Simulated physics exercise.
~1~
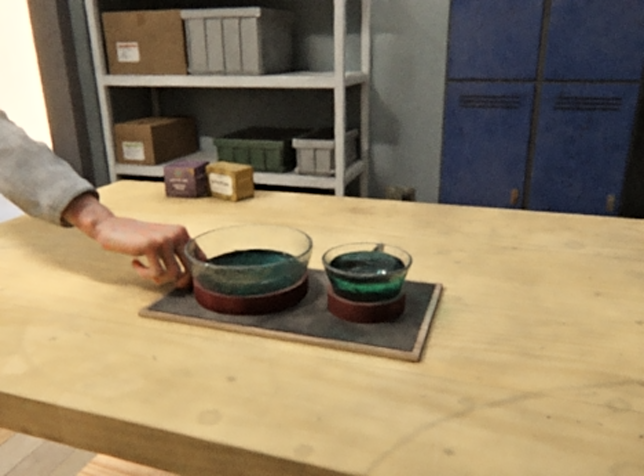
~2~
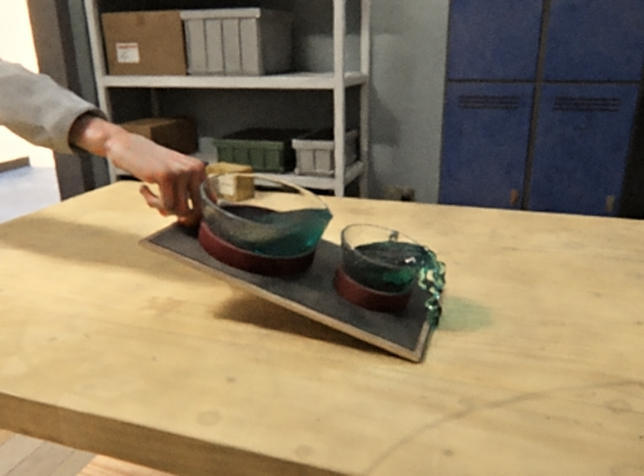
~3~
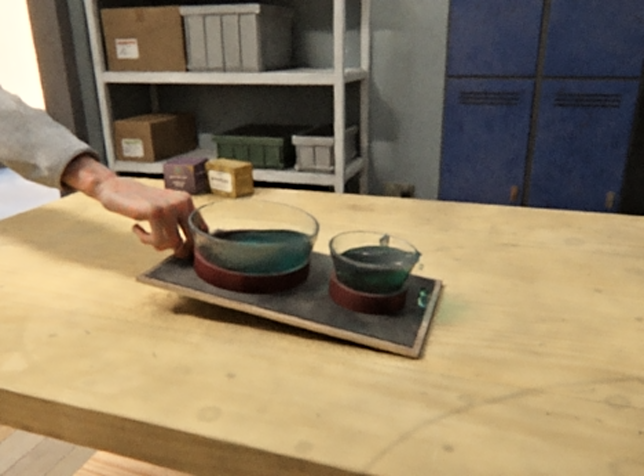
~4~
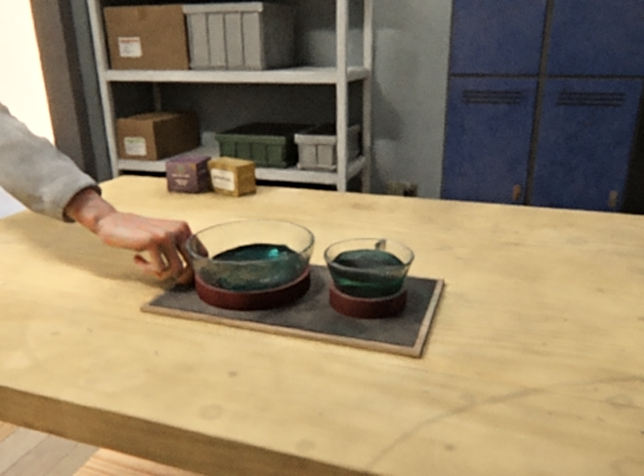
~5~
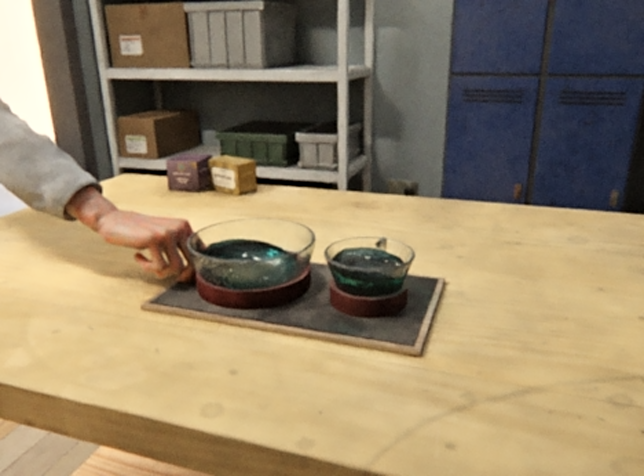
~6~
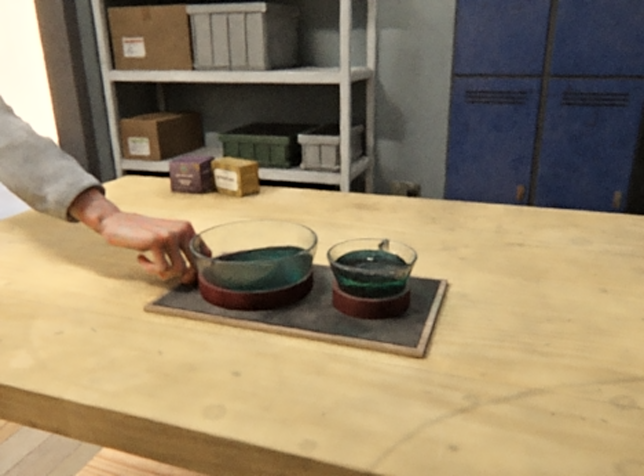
On a wooden table in a storage room, a hand raised the left end of a tray holding a glass bowl and a wide cup of green liquid, some splashed over the cup's right rim, and the tray was lowered flat again.
